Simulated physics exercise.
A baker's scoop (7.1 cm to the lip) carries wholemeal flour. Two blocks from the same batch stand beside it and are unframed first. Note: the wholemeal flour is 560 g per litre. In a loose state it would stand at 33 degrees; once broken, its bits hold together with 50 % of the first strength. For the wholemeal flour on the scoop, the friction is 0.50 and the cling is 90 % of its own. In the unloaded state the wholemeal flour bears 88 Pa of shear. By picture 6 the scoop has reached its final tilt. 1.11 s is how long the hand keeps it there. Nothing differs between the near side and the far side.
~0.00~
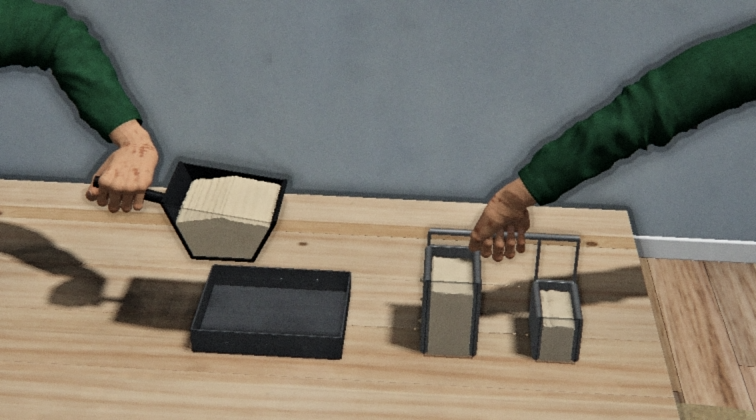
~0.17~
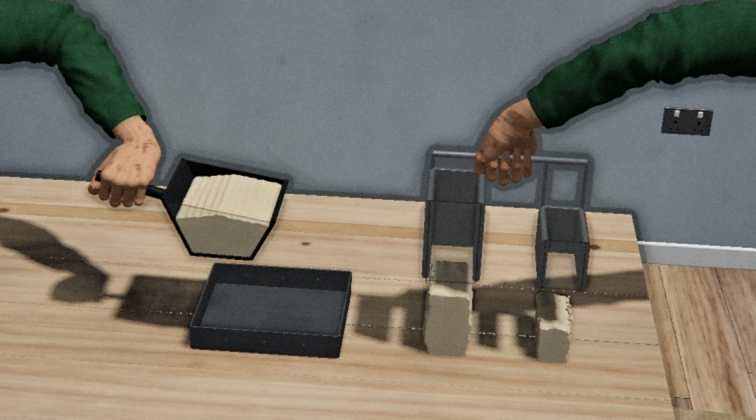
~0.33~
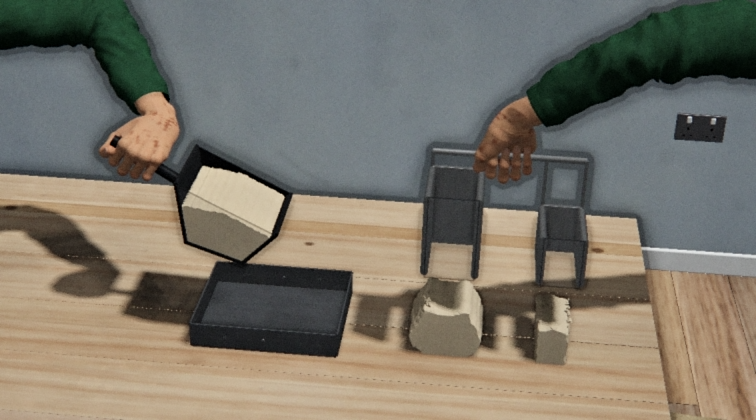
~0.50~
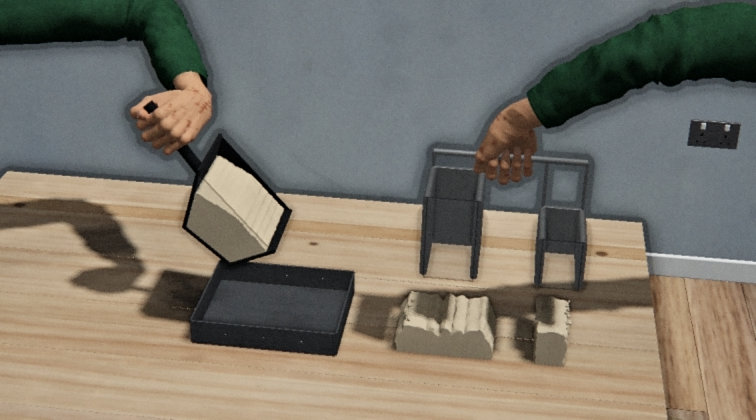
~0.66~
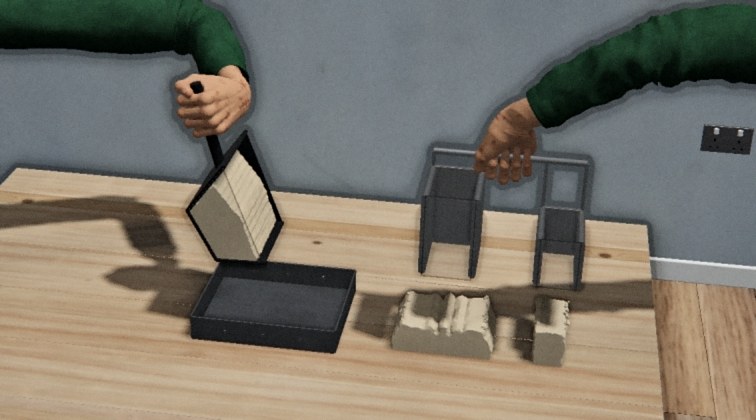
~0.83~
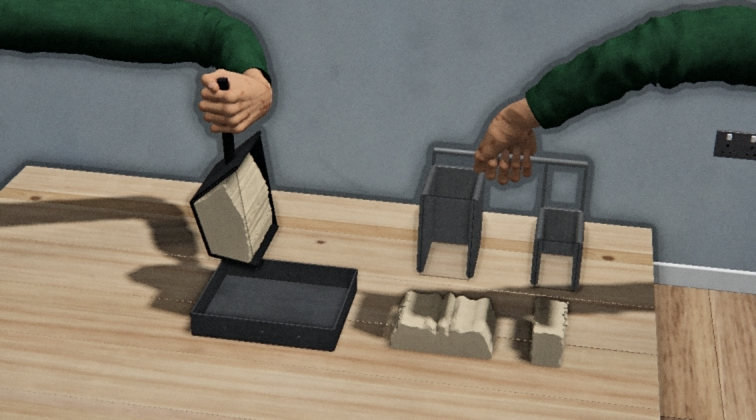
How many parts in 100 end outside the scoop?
The share outside the scoop is about 46 per cent.
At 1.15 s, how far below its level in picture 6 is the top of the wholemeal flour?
4.0 cm.
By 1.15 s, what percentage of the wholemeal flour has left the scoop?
Estimate: Near 4 in a hundred.
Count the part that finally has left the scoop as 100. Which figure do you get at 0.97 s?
Share so far: Roughly 0 percent.
After 0.97 s, the scoop is at 73 degrees and 0 % has left it.
After 1.15 s, the scoop is at 73 degrees and 4 % has left it.
After 1.32 s, the scoop is at 73 degrees and 42 % has left it.
After 1.49 s, the scoop is at 73 degrees and 44 % has left it.
After 1.88 s, the scoop is at 73 degrees and 46 % has left it.
